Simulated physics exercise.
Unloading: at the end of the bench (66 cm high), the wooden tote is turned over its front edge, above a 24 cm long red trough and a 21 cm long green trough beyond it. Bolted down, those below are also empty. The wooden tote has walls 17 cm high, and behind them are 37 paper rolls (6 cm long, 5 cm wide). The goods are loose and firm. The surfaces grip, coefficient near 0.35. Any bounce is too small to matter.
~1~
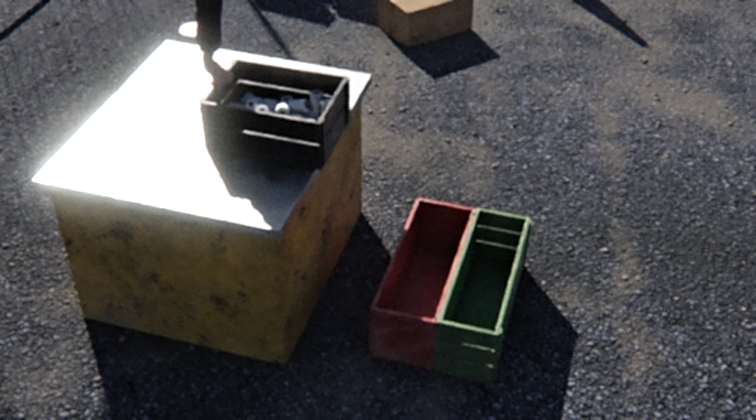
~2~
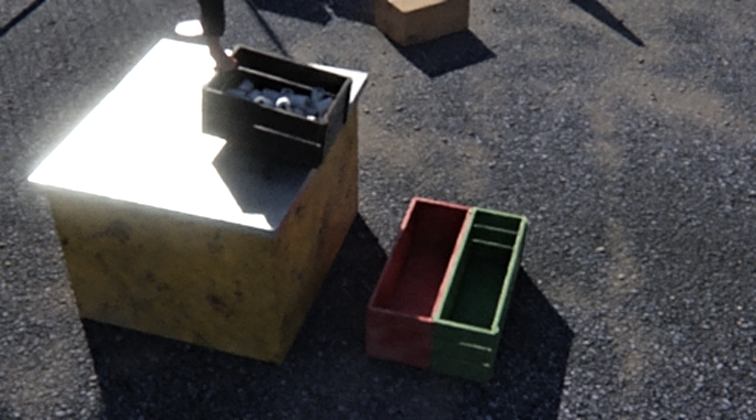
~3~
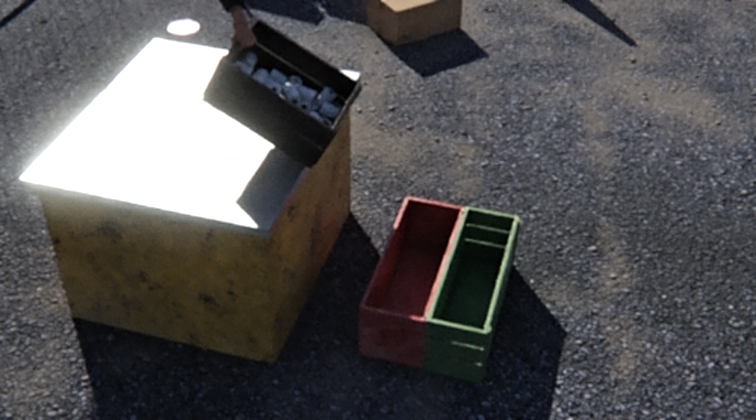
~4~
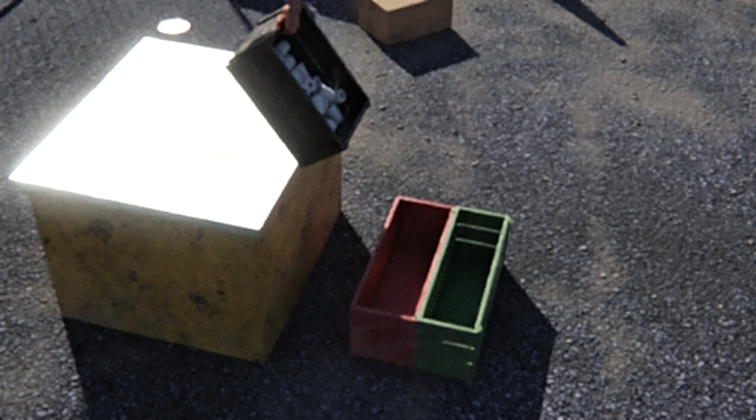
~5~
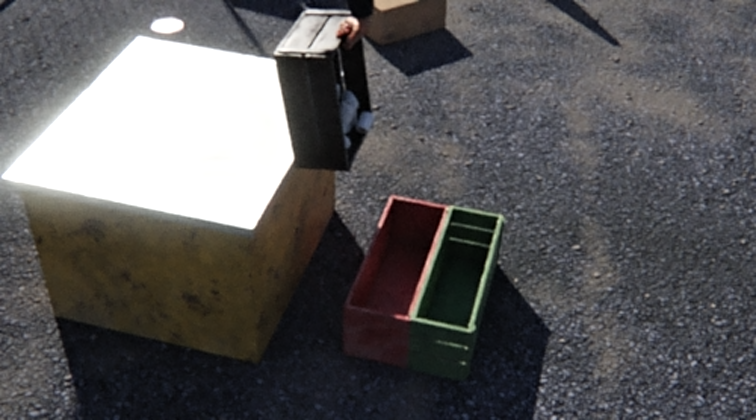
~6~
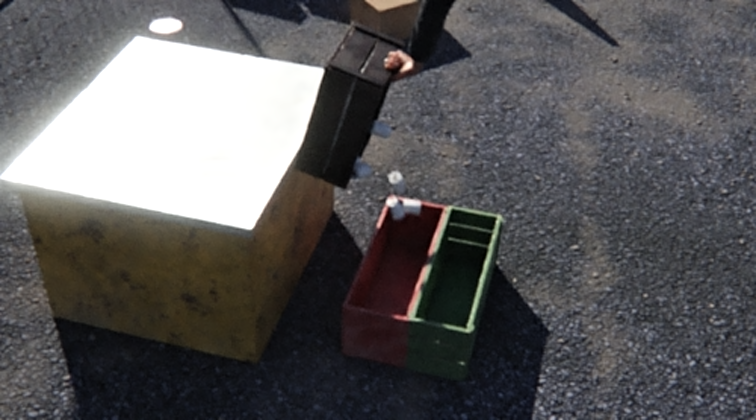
The clip shows a hand tilting a dark wooden tote of pale rolls over the edge of a bench, turning it past upright until a few rolls drop out above the red trough, beside a green one.
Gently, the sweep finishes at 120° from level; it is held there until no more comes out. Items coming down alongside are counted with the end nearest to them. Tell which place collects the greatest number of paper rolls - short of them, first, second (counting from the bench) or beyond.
Most of them: Nearer.
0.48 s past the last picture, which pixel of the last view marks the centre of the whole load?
The centre sits near (399, 287).
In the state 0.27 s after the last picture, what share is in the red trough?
Around 20 per cent at that point.
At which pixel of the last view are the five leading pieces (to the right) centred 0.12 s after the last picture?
I'd put them at about (411, 240).
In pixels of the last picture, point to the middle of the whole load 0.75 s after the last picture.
Somewhere around (401, 294) in pixels.
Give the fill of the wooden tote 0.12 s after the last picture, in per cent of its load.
That works out to some 75 percent of it.
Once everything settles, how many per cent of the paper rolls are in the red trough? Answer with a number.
85 %.
Then, 0.12 s after the last picture, tilt 113°; 27 still in the wooden tote, 3 in the red trough and 7 in the air.
Then, 0.27 s after the last picture, tilt 119°; 10 still in the wooden tote, 7 in the red trough and 20 in the air.
Then, 0.48 s after the last picture, tilt 120°; 2 still in the wooden tote, 23 in the red trough, 4 in the green trough and 8 in the air.
Outcome (0.75 s after the last picture), 32 in the red trough and 5 in the green trough.
